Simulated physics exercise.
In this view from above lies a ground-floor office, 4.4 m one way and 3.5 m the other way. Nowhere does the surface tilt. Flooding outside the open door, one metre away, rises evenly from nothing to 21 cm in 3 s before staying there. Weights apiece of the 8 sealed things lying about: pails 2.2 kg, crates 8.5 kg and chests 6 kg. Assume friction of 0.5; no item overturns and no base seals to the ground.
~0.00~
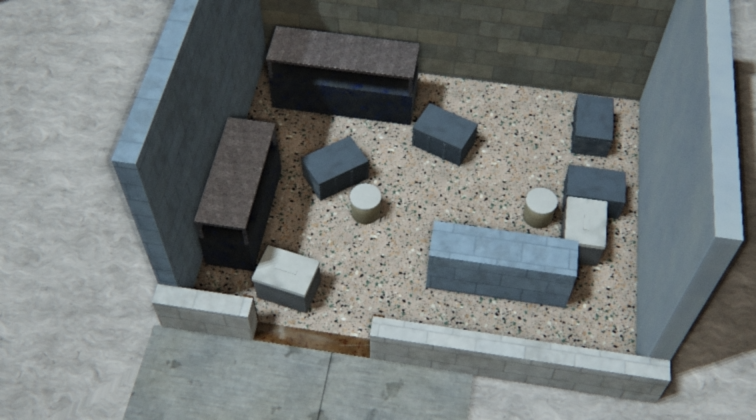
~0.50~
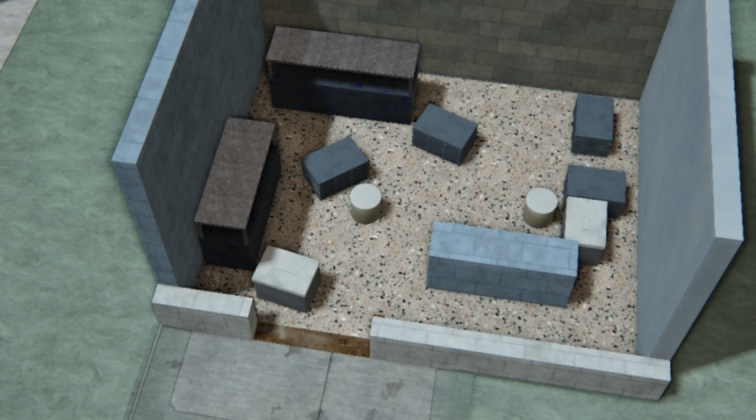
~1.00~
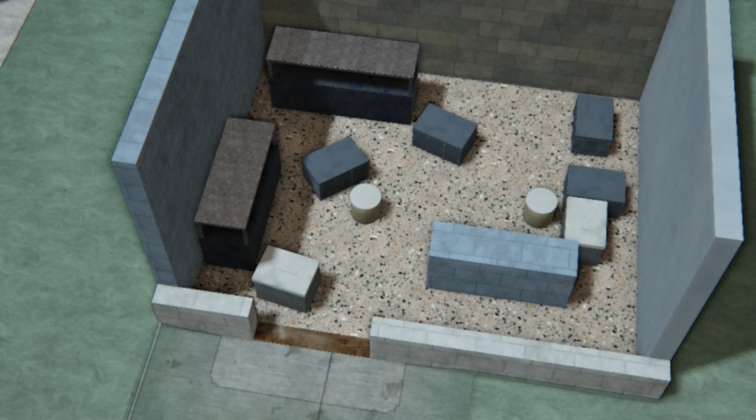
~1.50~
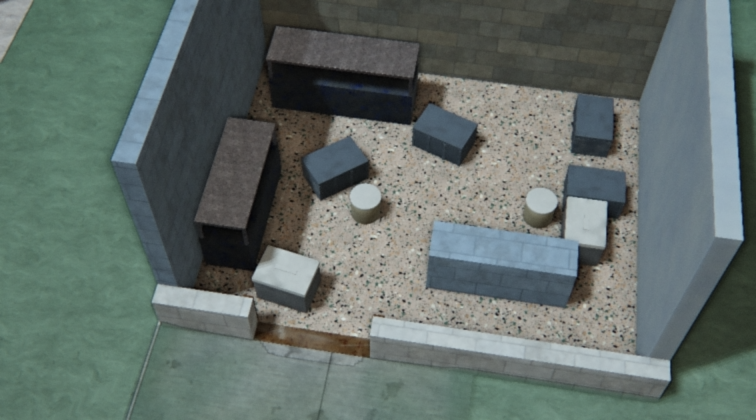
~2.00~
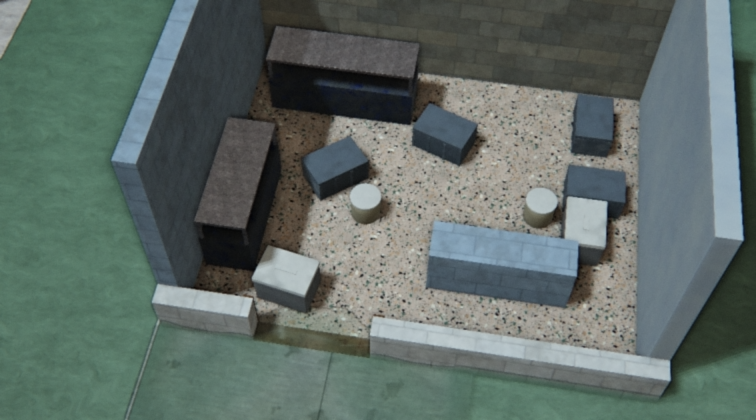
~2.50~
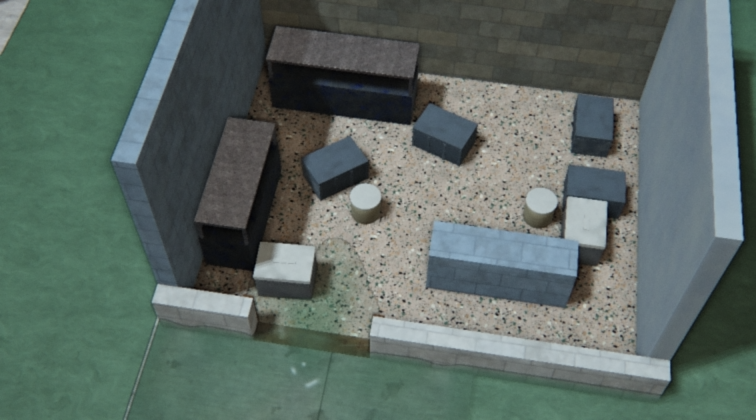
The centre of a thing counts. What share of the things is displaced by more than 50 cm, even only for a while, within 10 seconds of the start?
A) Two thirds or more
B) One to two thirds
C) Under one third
Answer: A.
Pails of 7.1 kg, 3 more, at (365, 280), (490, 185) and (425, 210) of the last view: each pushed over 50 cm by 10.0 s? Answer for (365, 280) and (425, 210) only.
Order as asked: Farther and farther.
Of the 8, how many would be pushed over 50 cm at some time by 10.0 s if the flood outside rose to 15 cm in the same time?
You'd get 4 in that case.
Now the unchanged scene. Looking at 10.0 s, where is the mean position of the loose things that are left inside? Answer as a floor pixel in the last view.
They average out to somewhere around (498, 187).
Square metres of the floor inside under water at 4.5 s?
Close to 7.0 m2, I'd say.
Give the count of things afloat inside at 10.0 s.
Total: 8.
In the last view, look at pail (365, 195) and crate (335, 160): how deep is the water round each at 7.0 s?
Close to 7 and 9 centimetres.
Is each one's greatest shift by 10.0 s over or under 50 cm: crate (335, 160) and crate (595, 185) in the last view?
Listed as asked: Outside the limit and inside the limit.
After 3.5 s 1 of 8 are over 50 cm from their spots; 1 afloat.
After 4.5 s 3 of 8 are over 50 cm from their spots; 2 afloat.
After 7.0 s 4 of 8 are over 50 cm from their spots; 5 afloat.
After 10.0 s 6 of 8 are over 50 cm from their spots, and 6 have been at some point; 8 afloat.
